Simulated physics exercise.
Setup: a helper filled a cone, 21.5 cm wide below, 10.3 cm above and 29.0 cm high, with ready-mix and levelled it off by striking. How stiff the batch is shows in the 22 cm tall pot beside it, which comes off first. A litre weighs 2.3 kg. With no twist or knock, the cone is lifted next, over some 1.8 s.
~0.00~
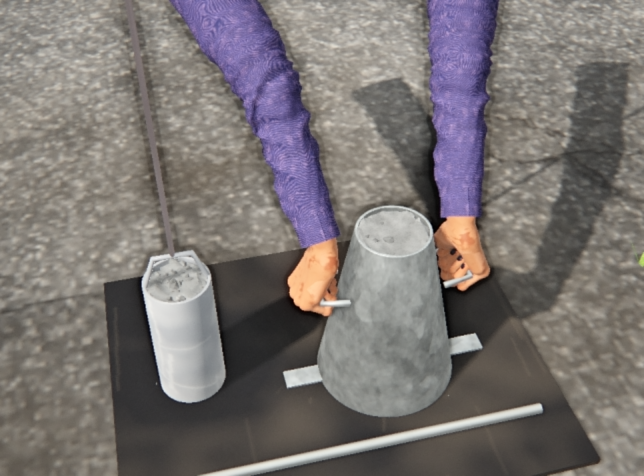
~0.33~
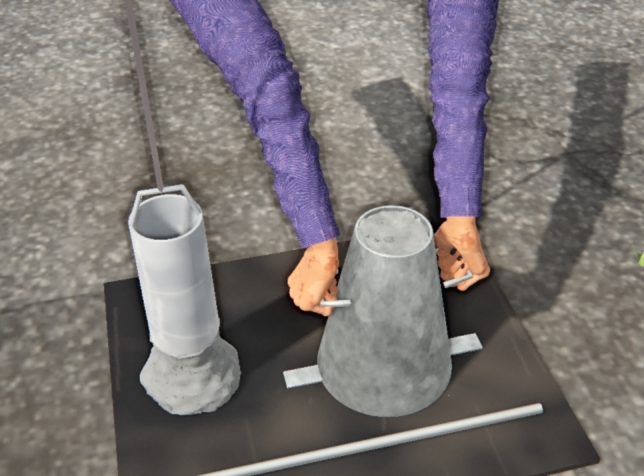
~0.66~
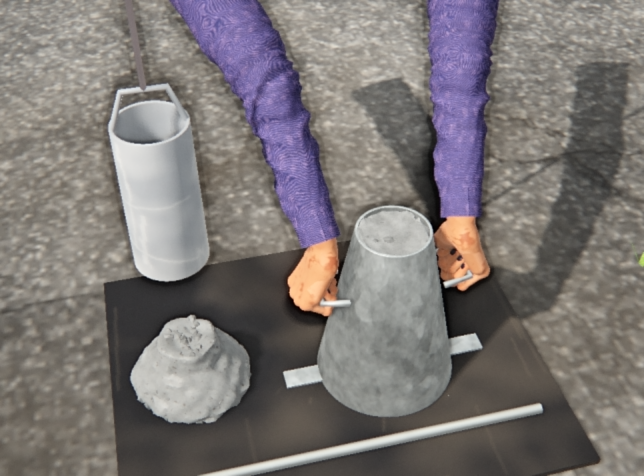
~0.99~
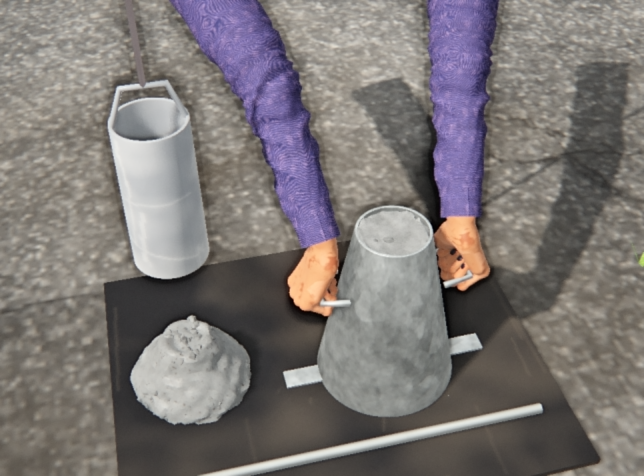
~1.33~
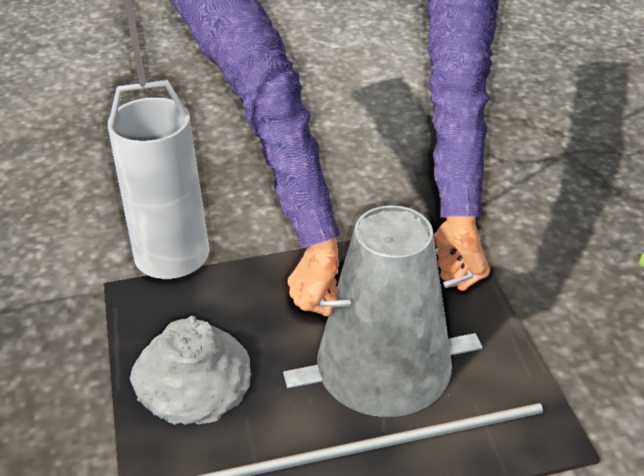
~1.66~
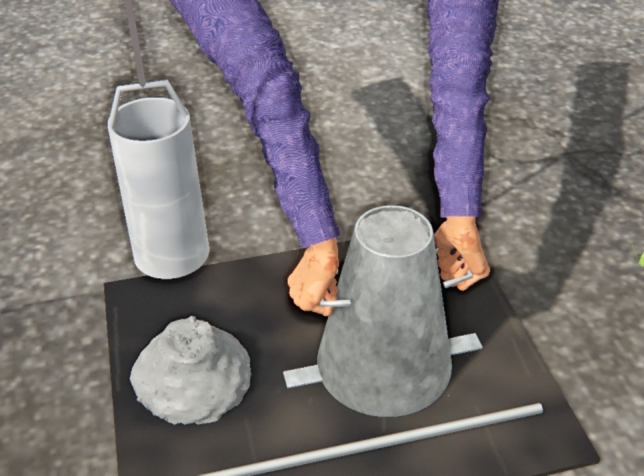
In this clip, a pale cylindrical pot on the left lifts off a dark board, leaving a lumpy grey mound of concrete, then hangs nearly still while two purple-sleeved arms keep hold of a filled, unmoving cone.
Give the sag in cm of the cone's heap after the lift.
17 cm.
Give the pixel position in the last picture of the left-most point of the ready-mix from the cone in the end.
Location: About (283, 366).
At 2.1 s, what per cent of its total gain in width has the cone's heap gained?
Roughly 50 percent of the full gain.
After 2.1 s, the cone is up 6.6 cm; the ready-mix has come down 10 cm to 19 cm and is 28 cm wide.
After 2.6 s, the cone is up 19 cm; the ready-mix has come down 17 cm to 12 cm and is 34 cm wide.
After 3.0 s, the cone is up 29 cm; the ready-mix has come down 17 cm to 12 cm and is 34 cm wide.
After 3.5 s, the cone is clear; the ready-mix has come down 17 cm to 12 cm and is 34 cm wide.
After 4.1 s, at rest, the cone is clear; the ready-mix has come down 17 cm to 12 cm and is 34 cm wide.
